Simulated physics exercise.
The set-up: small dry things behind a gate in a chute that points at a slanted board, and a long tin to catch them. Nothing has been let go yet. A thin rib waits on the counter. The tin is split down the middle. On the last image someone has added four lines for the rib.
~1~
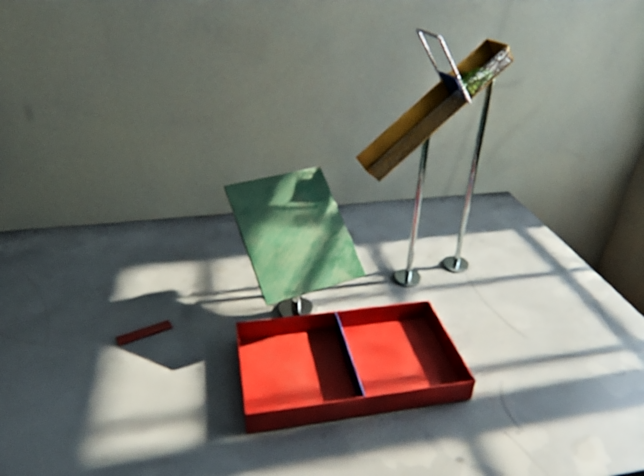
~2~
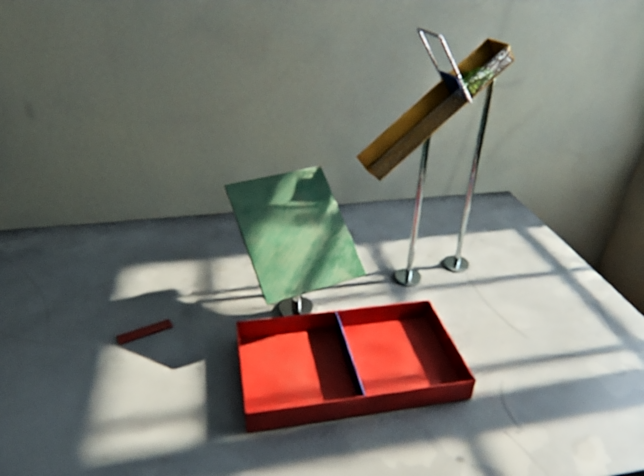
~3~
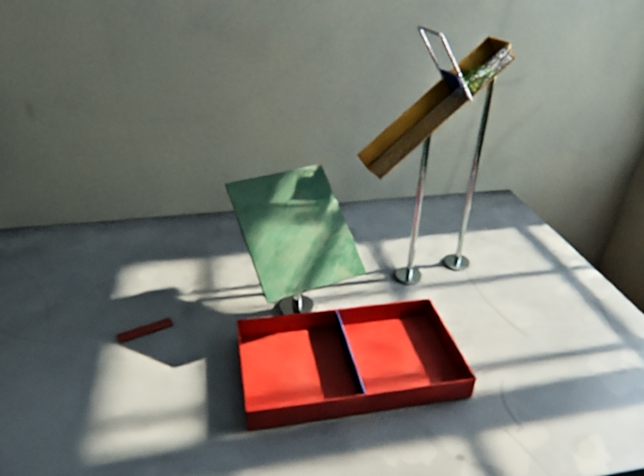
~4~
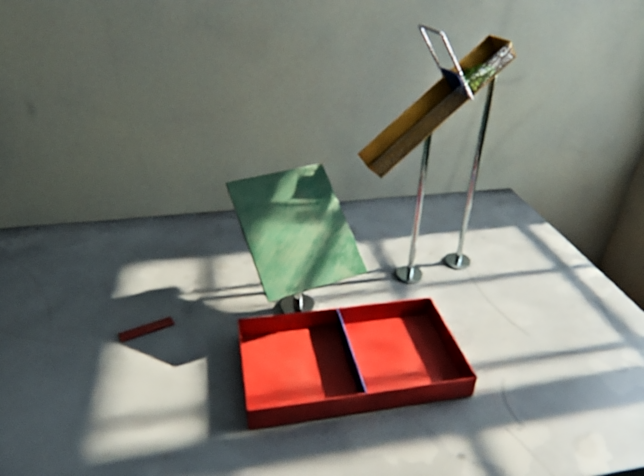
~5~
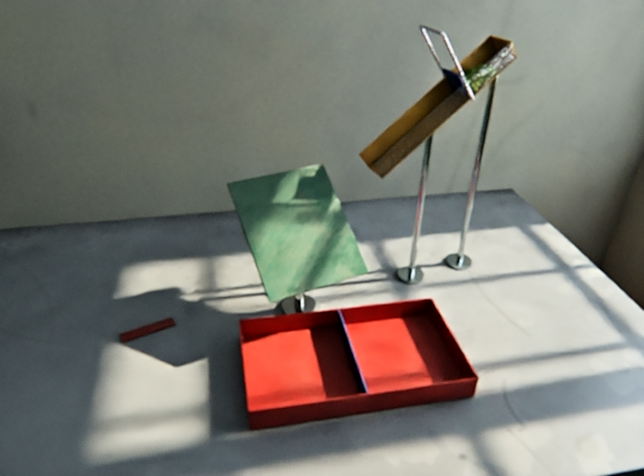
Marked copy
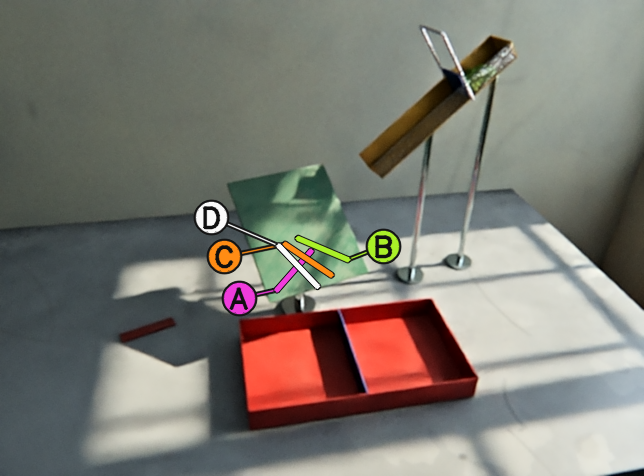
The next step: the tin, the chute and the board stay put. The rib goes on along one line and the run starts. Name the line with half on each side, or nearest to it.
The best line is D.
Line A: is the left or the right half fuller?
The left half.
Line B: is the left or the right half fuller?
The right half.
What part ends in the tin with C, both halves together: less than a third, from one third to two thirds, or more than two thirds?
It is more than two thirds.
On the marked copy, line A from (311, 251) to (276, 289); line B from (298, 238) to (347, 259); line C from (285, 244) to (331, 275); line D from (278, 245) to (317, 286).
With A, of what is caught, the larger part in the left half, roughly a quarter in the right.
With B, of what is caught, about a tenth in the left half, the larger part in the right.
With C, of what is caught, about a tenth in the left half, the larger part in the right.
With D, of what is caught, roughly half in the left half, roughly half in the right.
